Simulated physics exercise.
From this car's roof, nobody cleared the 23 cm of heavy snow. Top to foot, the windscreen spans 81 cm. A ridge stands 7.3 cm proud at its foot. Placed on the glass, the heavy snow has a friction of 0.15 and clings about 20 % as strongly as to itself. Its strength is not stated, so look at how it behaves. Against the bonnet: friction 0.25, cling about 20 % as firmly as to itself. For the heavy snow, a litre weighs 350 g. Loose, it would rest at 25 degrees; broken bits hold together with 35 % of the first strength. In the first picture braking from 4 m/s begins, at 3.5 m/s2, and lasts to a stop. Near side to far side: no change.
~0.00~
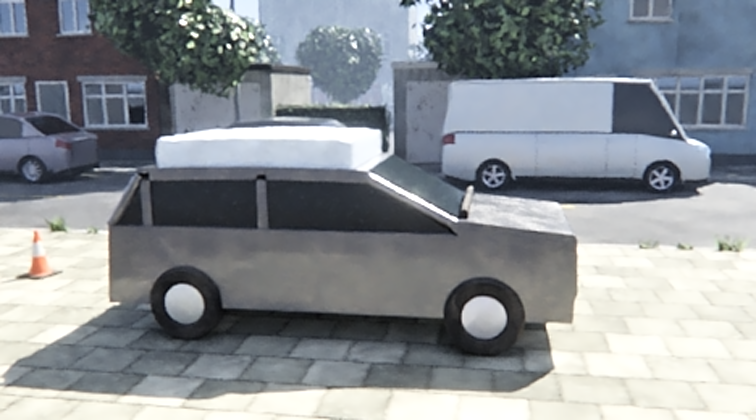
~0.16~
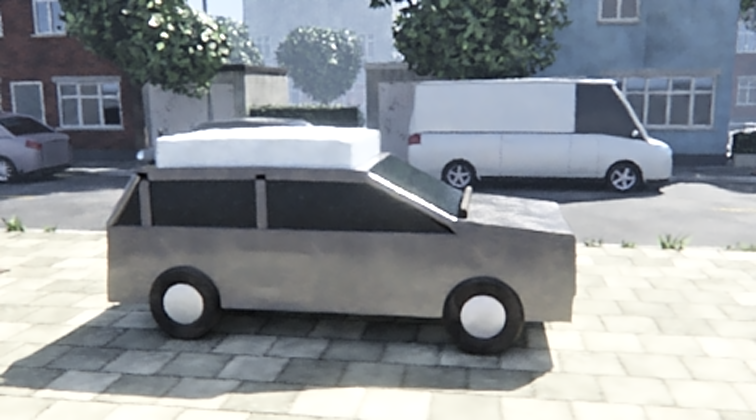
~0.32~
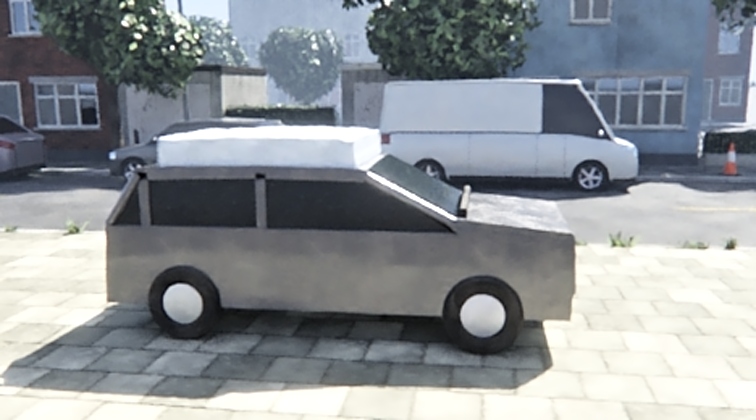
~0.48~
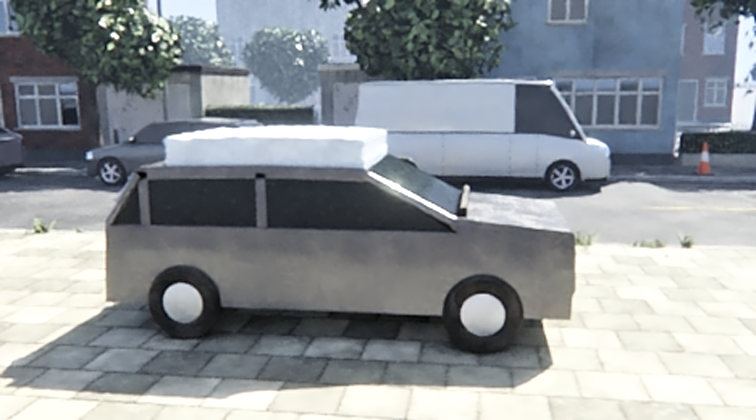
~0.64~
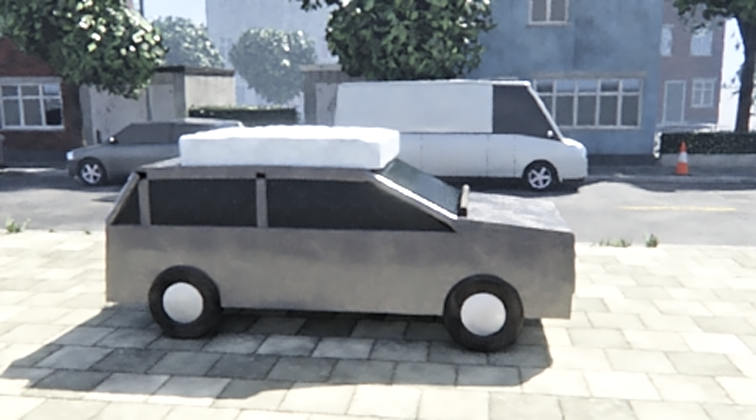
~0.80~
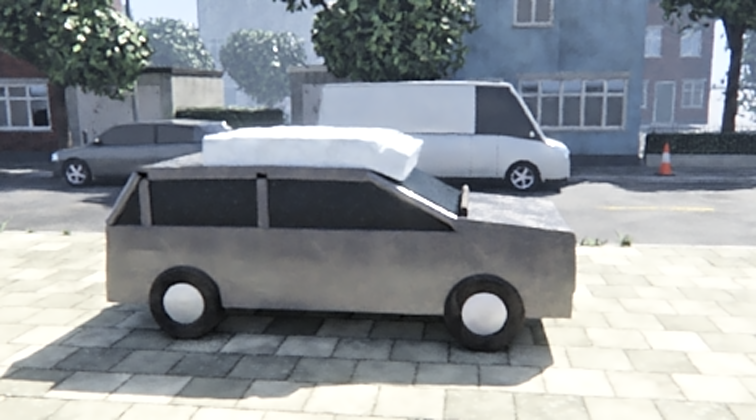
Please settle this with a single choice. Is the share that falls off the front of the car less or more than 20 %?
The share that falls off the front of the car comes out more.
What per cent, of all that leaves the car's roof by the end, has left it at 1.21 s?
Fraction so far: Roughly 60 %.
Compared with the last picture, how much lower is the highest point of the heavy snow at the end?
By my estimate, near 40 cm.
After 1.21 s, 37 % of the snow is on the roof, 45 % on the glass, 18 % on the bonnet and none has gone off the nose.
After 1.68 s, none of the snow is on the roof, 26 % on the glass, 66 % on the bonnet and 8 % has gone off the nose.
After 2.16 s, none of the snow is on the roof, 13 % on the glass, 47 % on the bonnet and 40 % has gone off the nose.
After 2.64 s, none of the snow is on the roof, 13 % on the glass, 28 % on the bonnet and 59 % has gone off the nose.
After 3.10 s, at the end, none of the snow is on the roof, 13 % on the glass, 27 % on the bonnet and 60 % has gone off the nose.
